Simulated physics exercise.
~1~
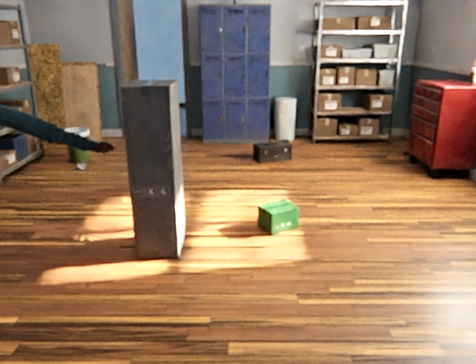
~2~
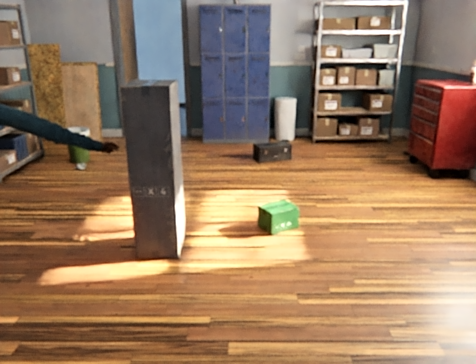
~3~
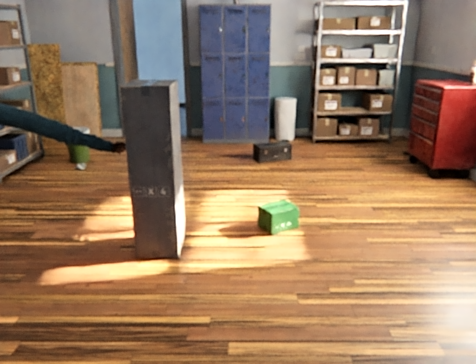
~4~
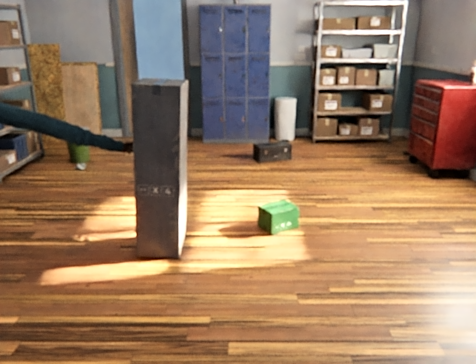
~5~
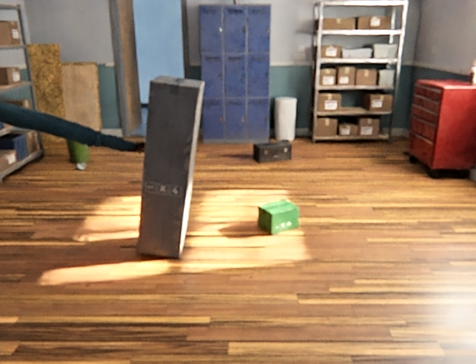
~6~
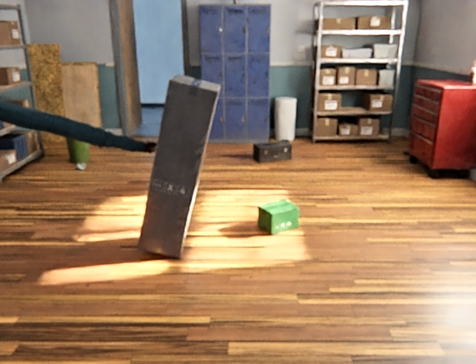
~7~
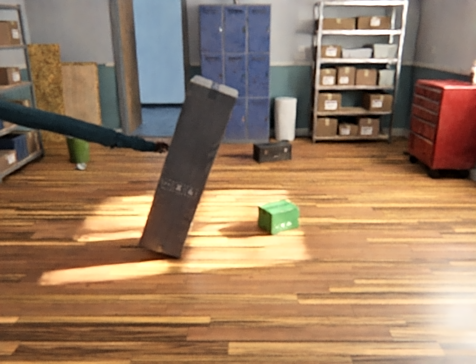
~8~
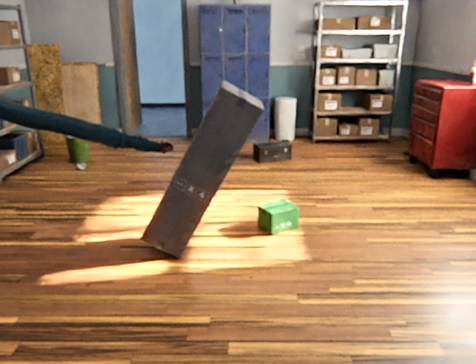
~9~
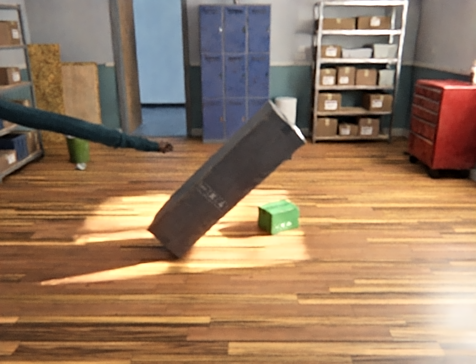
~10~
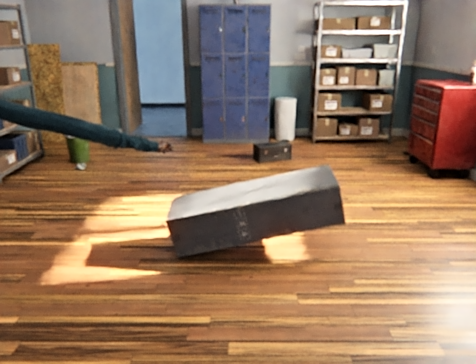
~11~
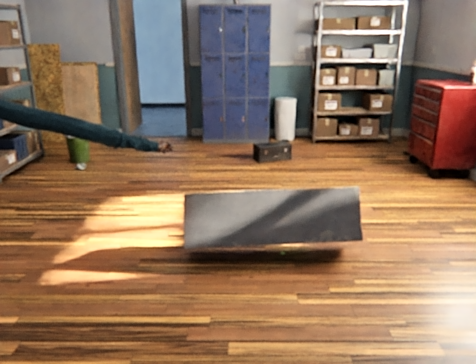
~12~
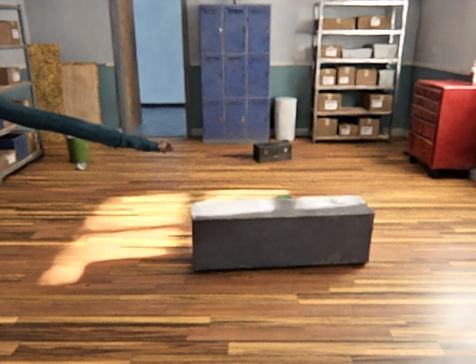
A hand pushes a tall grey box rightward until it topples onto a green parcel and settles on its side.
